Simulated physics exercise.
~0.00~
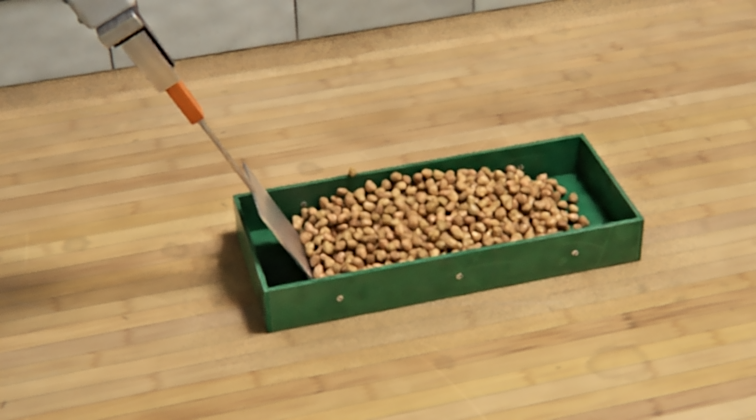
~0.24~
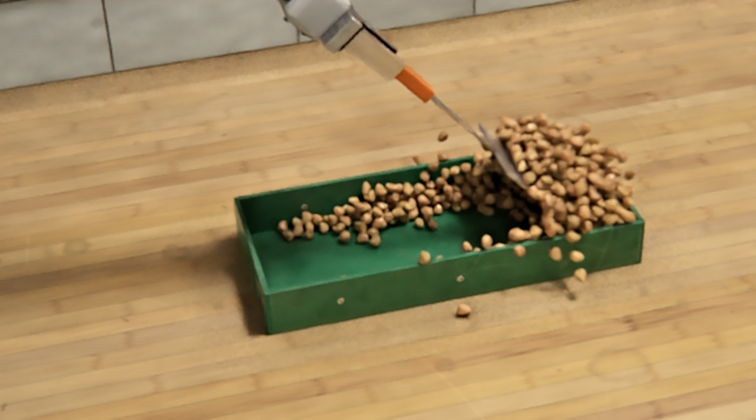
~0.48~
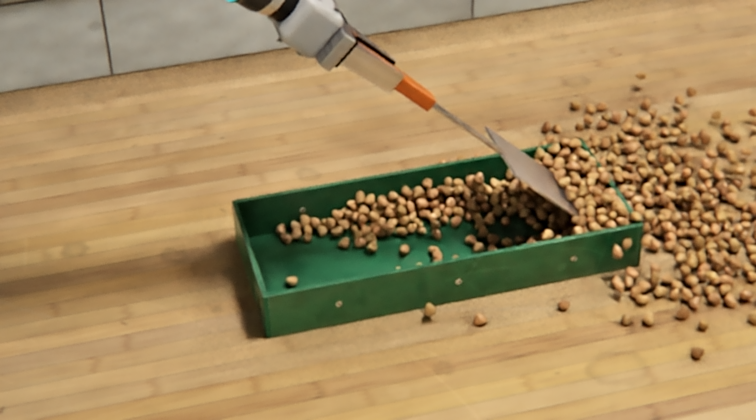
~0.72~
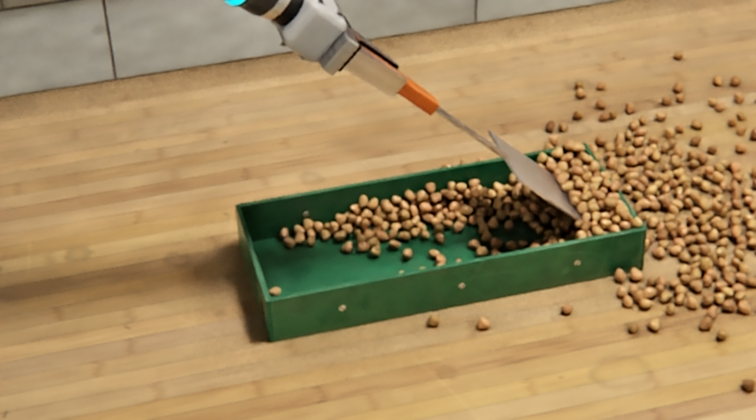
A spatula with an orange collar, carried by a robotic gripper, stands at the left end of a green trough filled with dried beans on a wooden surface. It sweeps right through the load, shoving the beans into a tall heap at the far end while a few drop over the near side. The blade tilts flatter, and the heap spills over the right end, scattering across the wood. Finally the spatula rests among the beans at the right, with many strewn outside and the rest still in the unmoved trough.
